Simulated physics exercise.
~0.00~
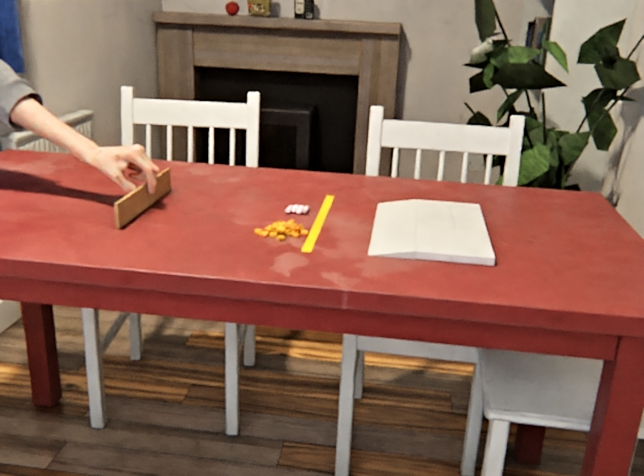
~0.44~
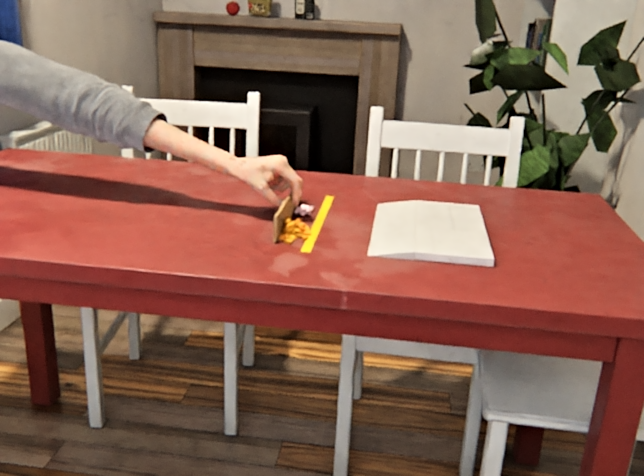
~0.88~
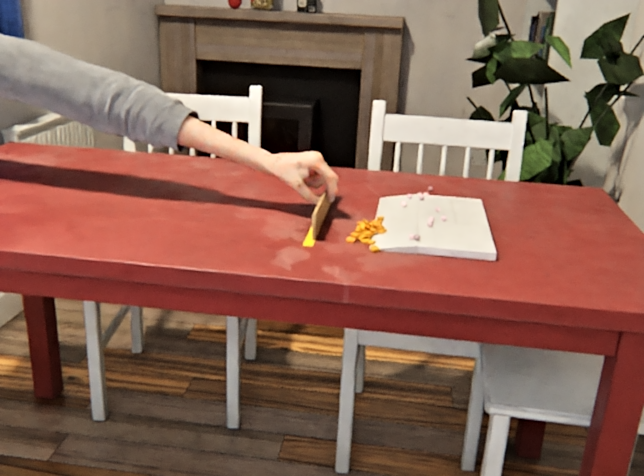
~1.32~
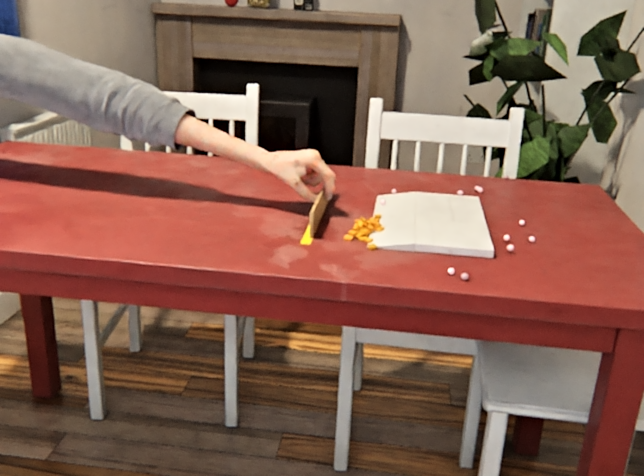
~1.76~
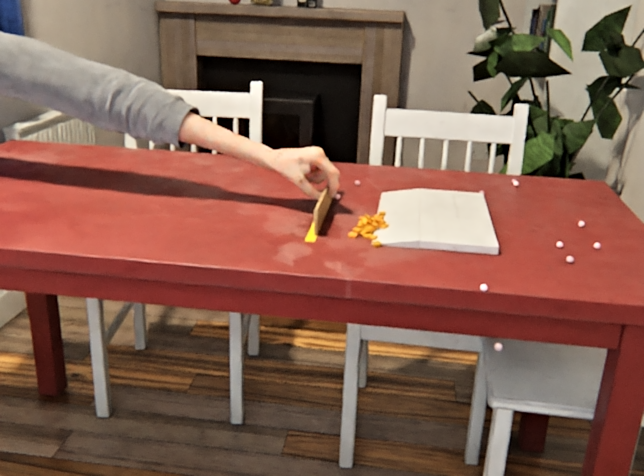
On a red table with white chairs behind it, a hand holds an upright piece of card left of a pile of orange pieces, a few small white balls, a strip of yellow tape and a low white ramp. The hand sweeps the card right, gathering both batches, and stops at the tape. The orange pieces slide on and halt at the ramp's near edge, mostly short of it. The white balls travel up the ramp and over the top. They scatter across the table's right side, one dropping past the front edge, while the orange pieces stay put.
